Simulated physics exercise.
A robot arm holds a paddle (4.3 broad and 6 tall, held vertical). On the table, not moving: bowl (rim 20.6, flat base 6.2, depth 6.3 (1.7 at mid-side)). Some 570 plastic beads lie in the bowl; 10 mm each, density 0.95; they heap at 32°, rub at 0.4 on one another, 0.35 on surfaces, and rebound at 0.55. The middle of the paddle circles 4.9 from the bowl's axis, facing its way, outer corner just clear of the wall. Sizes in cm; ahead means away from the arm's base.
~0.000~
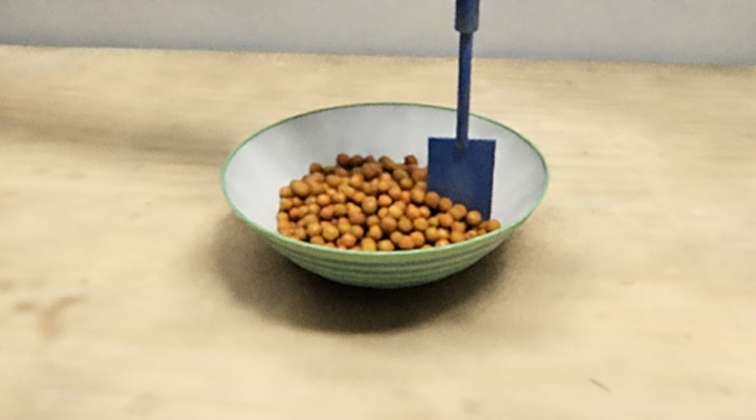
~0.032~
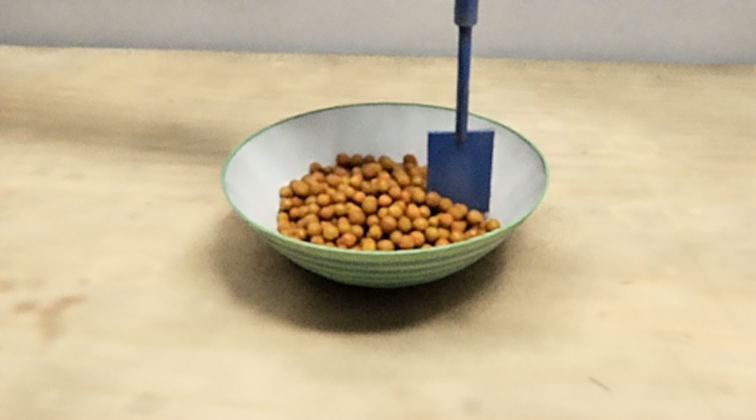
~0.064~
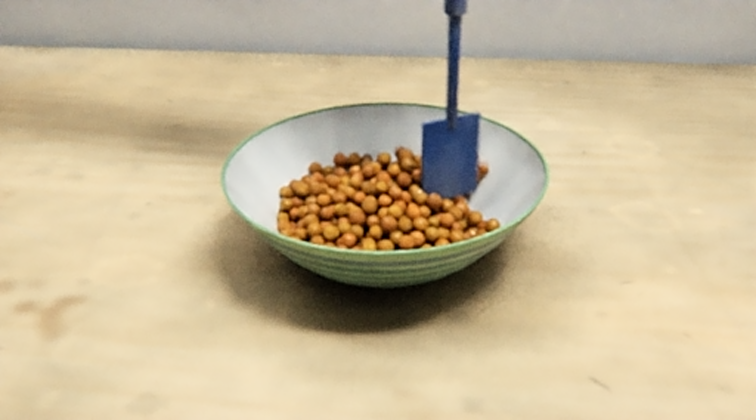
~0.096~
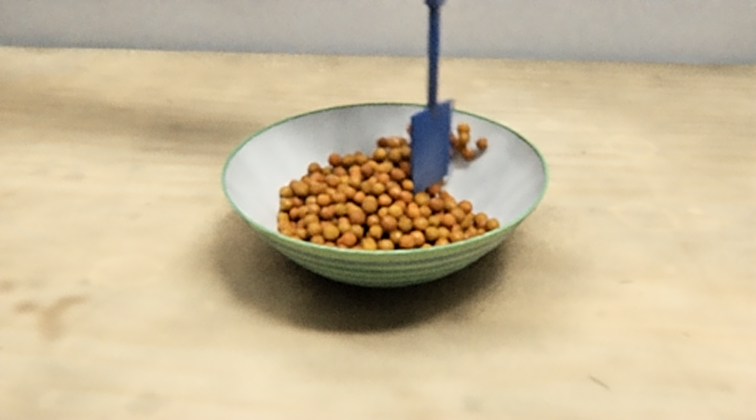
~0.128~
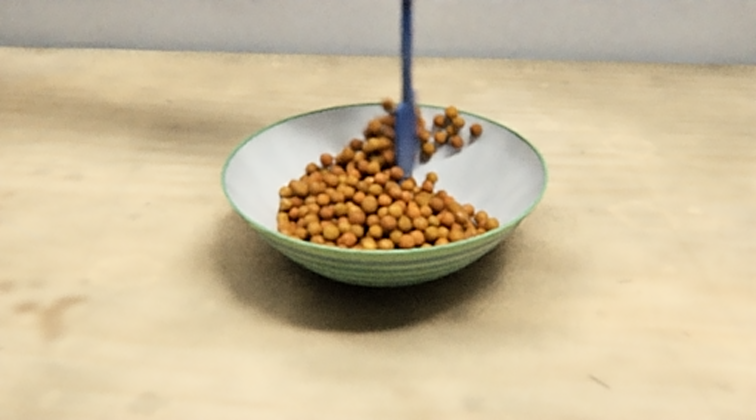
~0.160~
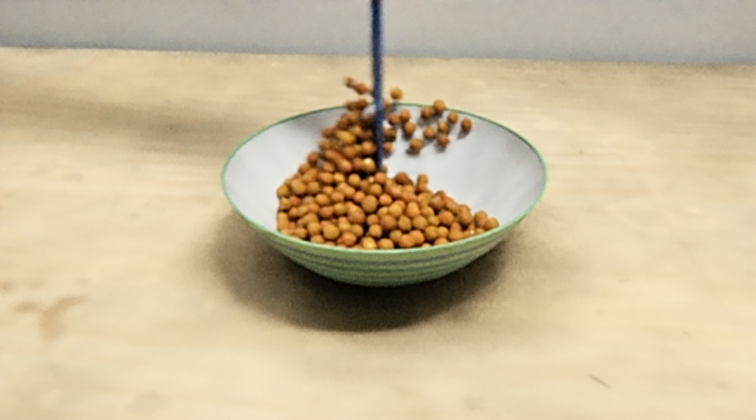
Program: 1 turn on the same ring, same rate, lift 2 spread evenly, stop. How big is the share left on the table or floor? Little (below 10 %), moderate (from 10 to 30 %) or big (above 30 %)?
On the table or floor the share is little, below 10 %.
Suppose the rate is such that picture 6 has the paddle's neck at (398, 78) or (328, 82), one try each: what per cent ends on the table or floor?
Some 5 and 15 per cent.
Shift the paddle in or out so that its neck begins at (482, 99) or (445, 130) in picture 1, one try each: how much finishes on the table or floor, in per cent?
About 0 and 5 per cent.
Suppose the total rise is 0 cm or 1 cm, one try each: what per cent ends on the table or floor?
Some 20 and 15 per cent.
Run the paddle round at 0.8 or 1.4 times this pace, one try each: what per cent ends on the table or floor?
Some 5 and 15 per cent.
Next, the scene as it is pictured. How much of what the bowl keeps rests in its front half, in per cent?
About 55 per cent.
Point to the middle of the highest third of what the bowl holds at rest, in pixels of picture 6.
Around (372, 215).
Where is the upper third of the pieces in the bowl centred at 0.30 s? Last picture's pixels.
Near (315, 207).
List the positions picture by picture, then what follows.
The paddle neck at (463, 117), 0° round; upper third of the load around (382, 203), from x 285 to 495, top at y 160; 574 in the bowl, in the first frame.
The paddle neck at (462, 109), 9° round; upper third of the load around (384, 199), from x 285 to 495, top at y 160, in the second frame.
The paddle neck at (452, 97), 32° round; upper third of the load around (386, 193), from x 285 to 495, top at y 150, in the third frame.
The paddle neck at (433, 86), 55° round; upper third of the load around (386, 190), from x 285 to 495, top at y 130, in the fourth frame.
The paddle neck at (407, 79), 78° round; upper third of the load around (380, 184), from x 285 to 490, top at y 105, in the fifth frame.
The paddle neck at (377, 77), 101° round; upper third of the load around (361, 180), from x 280 to 490, top at y 85; 573 in the bowl, 1 in flight or on the tool, in the sixth frame.
After 0.30 s, 199° round, highest piece 8 above the table; 561 in the bowl, 6 on the table or floor, 7 in flight or on the tool.
After 0.43 s, 297° round, highest piece 8 above the table; 548 in the bowl, 19 on the table or floor, 7 in flight or on the tool.
After 0.70 s, 0° round, highest piece 5 above the table; 542 in the bowl, 32 on the table or floor.
After 1.40 s, 0° round, highest piece 5 above the table; 542 in the bowl, 32 on the table or floor.
In the end, 542 in the bowl, 32 on the table or floor. That is 6 % on the table or floor.
